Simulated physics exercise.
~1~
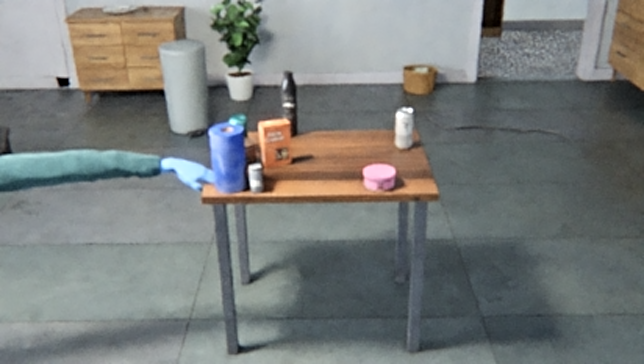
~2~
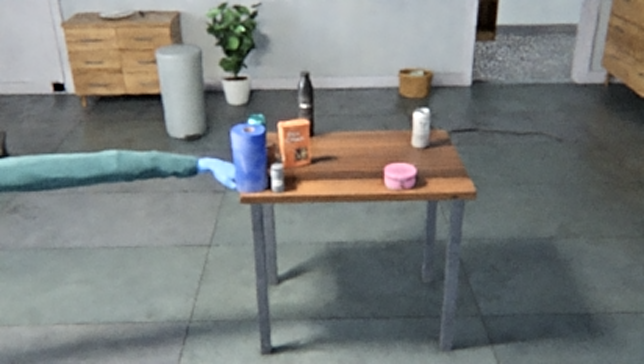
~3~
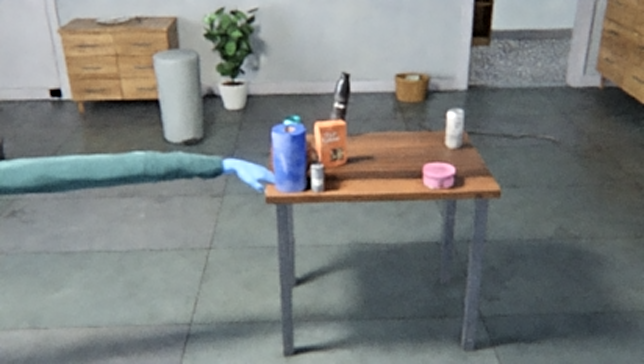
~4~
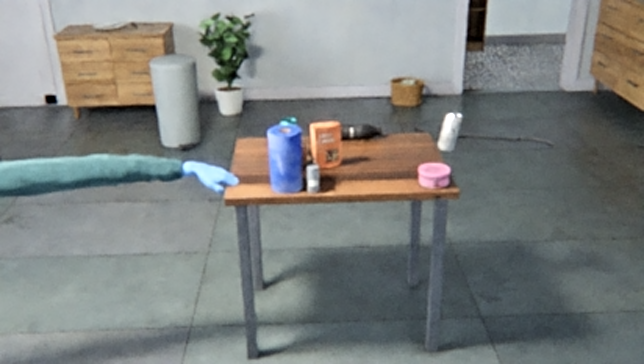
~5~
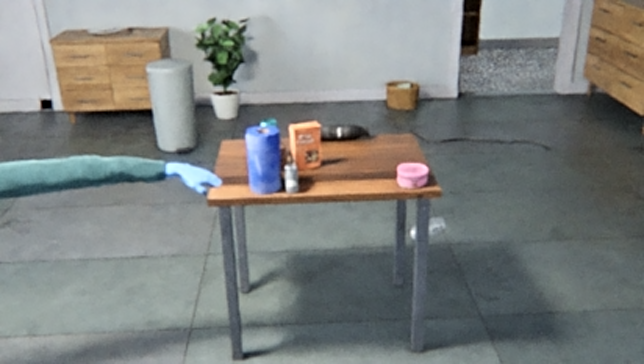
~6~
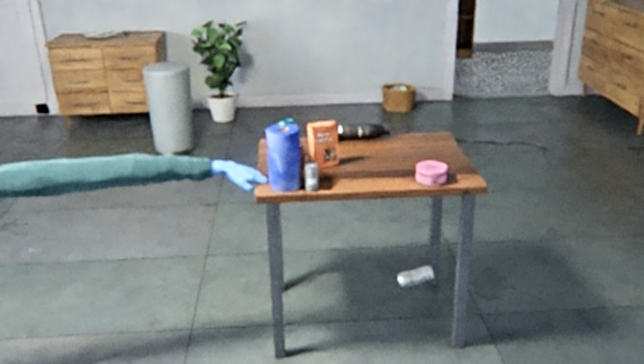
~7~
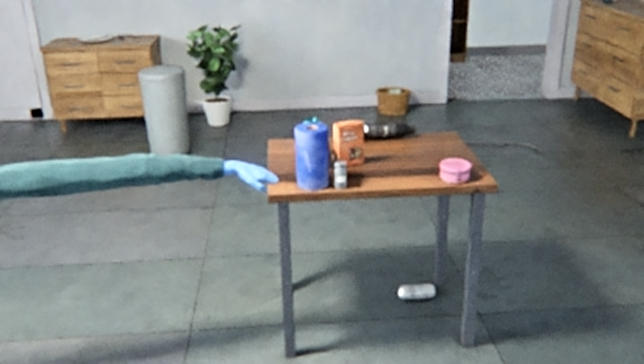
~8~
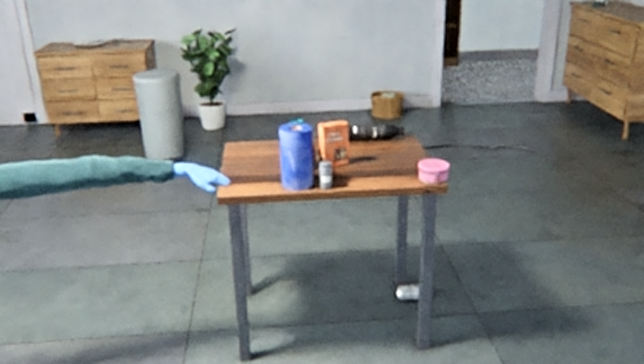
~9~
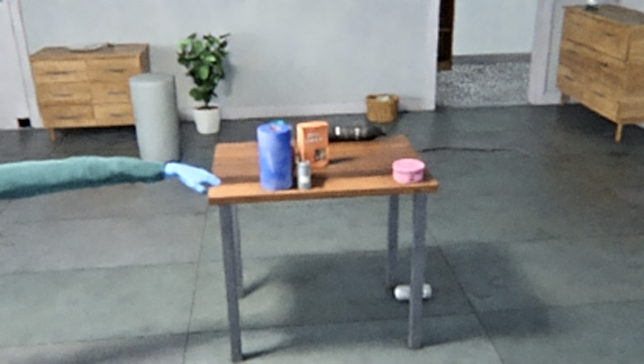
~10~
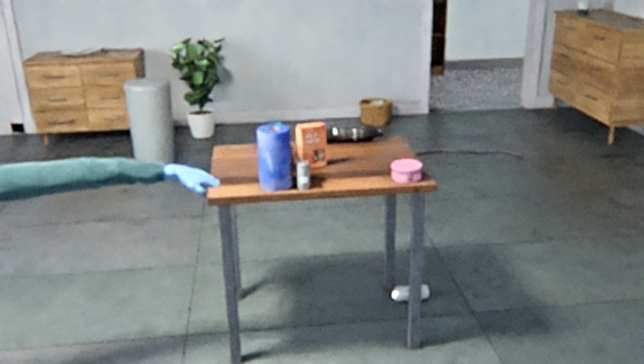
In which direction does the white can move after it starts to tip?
The white can moves down, dropping from the tabletop to the floor.
